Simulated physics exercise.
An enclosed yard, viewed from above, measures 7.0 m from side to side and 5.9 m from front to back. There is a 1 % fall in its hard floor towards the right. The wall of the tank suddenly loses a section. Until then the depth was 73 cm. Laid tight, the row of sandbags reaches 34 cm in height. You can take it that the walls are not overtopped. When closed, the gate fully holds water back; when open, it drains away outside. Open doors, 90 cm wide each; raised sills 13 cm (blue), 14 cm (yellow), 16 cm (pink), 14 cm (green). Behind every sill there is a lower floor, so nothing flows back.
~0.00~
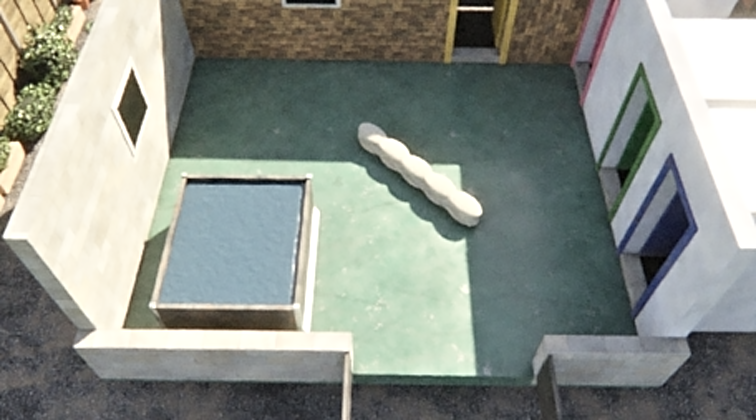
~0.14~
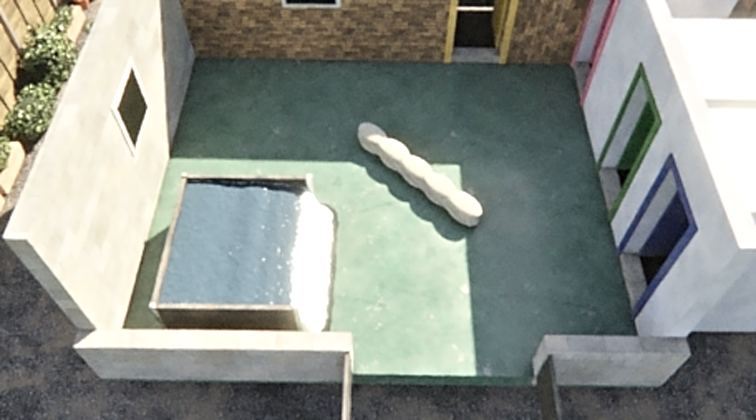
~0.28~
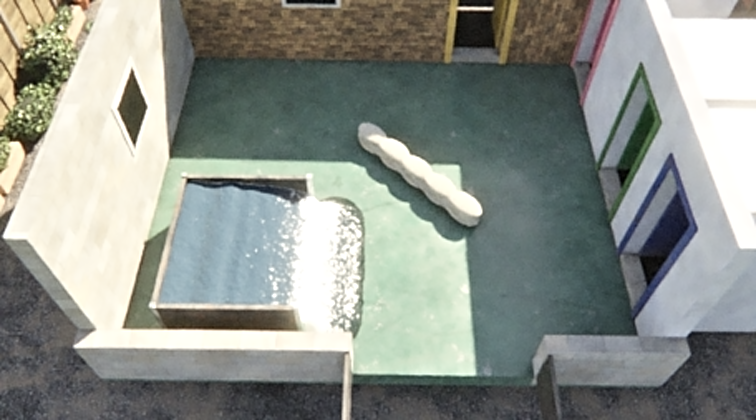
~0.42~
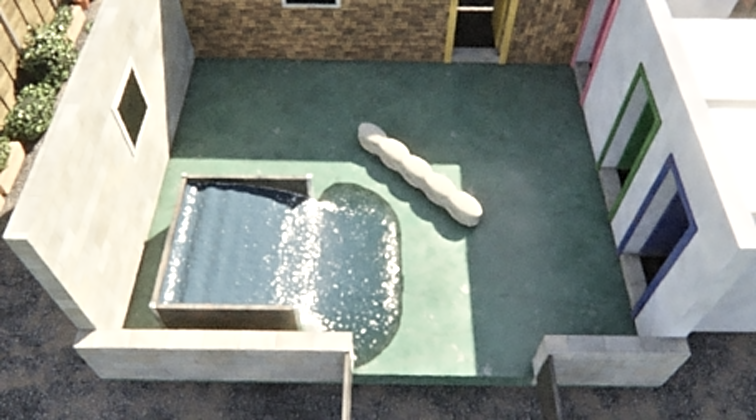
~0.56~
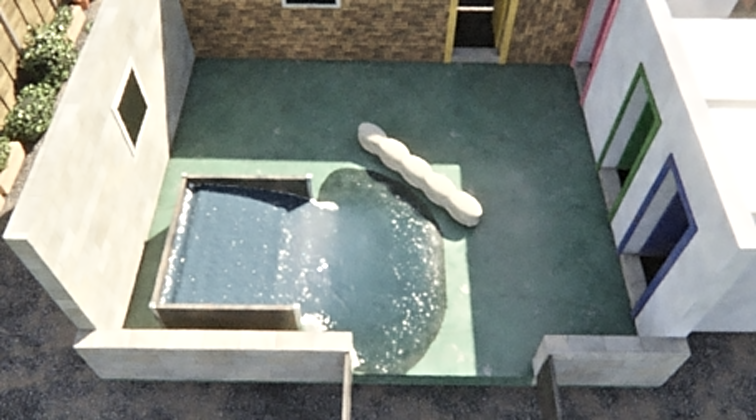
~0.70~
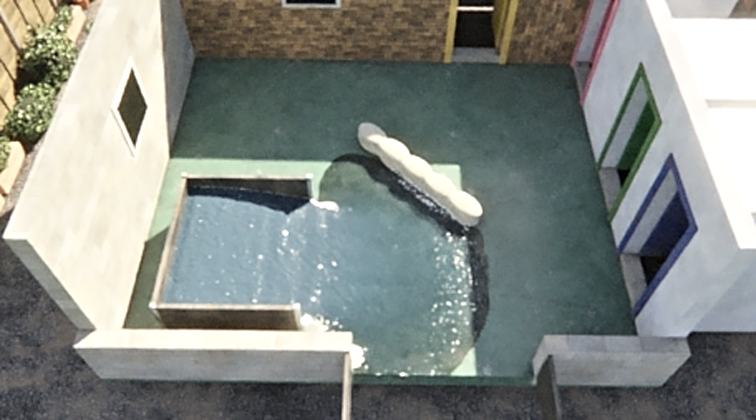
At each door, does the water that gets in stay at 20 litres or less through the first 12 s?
Taking them in turn: At the blue door, no; at the yellow door, yes; at the pink door, yes; at the green door, yes.
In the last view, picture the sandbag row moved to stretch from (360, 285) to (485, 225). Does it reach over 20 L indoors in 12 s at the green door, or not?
Then the green door stays short of the limit.
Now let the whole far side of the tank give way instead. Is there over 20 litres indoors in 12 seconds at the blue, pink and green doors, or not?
Note: Blue short of the mark, pink beyond the mark, green short of the mark.
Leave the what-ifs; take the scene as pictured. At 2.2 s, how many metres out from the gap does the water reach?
About 5.2 m.
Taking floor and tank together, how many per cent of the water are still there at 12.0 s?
58 %.
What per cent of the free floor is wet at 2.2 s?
40 %.
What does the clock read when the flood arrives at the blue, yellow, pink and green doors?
Blue = 1.2 s, yellow = 4.5 s, pink = 3.0 s, green = 1.6 s.
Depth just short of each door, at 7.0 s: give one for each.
Centimetres: Blue 10 / yellow 10 / pink 14 / green 7.
After 1.4 s water covers 35 % of the floor and is deepest (38 cm) near (446, 215); blue door 19 cm at the sill, 2 L in, yellow door not reached, pink door not reached, green door not reached.
After 2.2 s water covers 40 % of the floor and is deepest (46 cm) near (641, 348); blue door 34 cm at the sill, 128 L in, yellow door not reached, pink door not reached, green door 11 cm at the sill, 0 L in.
After 3.5 s water covers 55 % of the floor and is deepest (30 cm) near (641, 348); blue door 26 cm at the sill, 284 L in, yellow door not reached, pink door 2 cm at the sill, 0 L in, green door 12 cm at the sill, 0 L in.
After 7.0 s water covers 85 % of the floor and is deepest (14 cm) near (578, 89); blue door 10 cm at the sill, 329 L in, yellow door 10 cm at the sill, 0 L in, pink door 14 cm at the sill, 1 L in, green door 7 cm at the sill, 0 L in.
After 12.0 s water covers 90 % of the floor and is deepest (8 cm) near (574, 75); blue door 6 cm at the sill, 330 L in, yellow door 6 cm at the sill, 0 L in, pink door 8 cm at the sill, 1 L in, green door 5 cm at the sill, 0 L in.
